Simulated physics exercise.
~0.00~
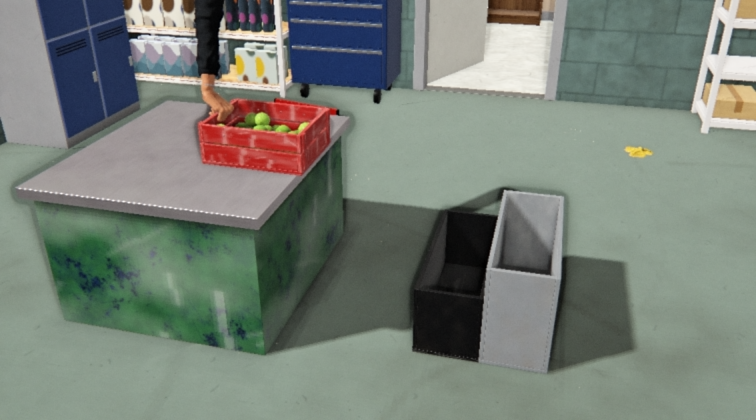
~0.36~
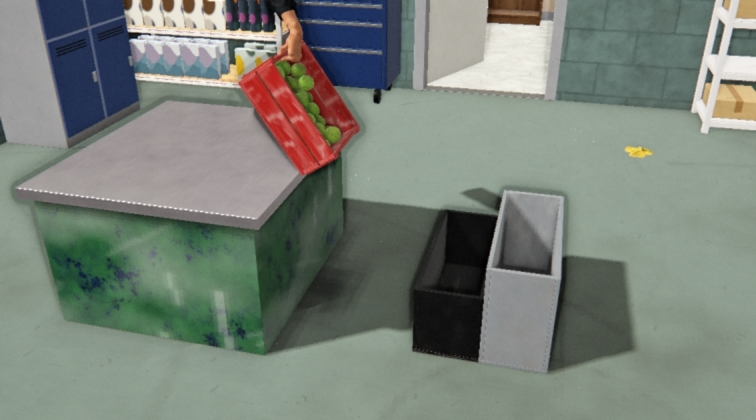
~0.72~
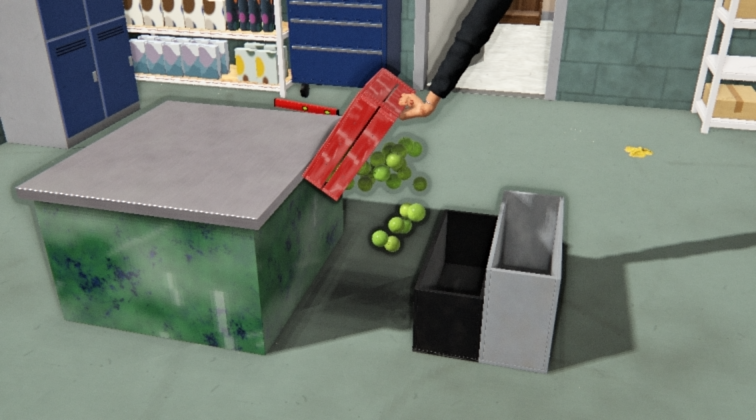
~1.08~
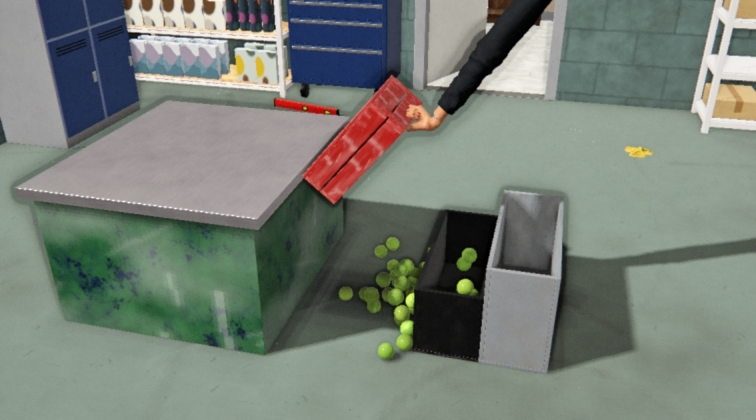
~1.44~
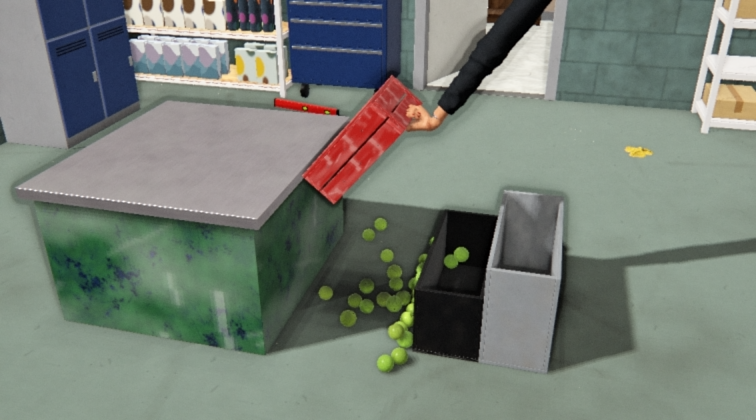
A hand tips a red crate of green apples, spilling most short of the black tub.
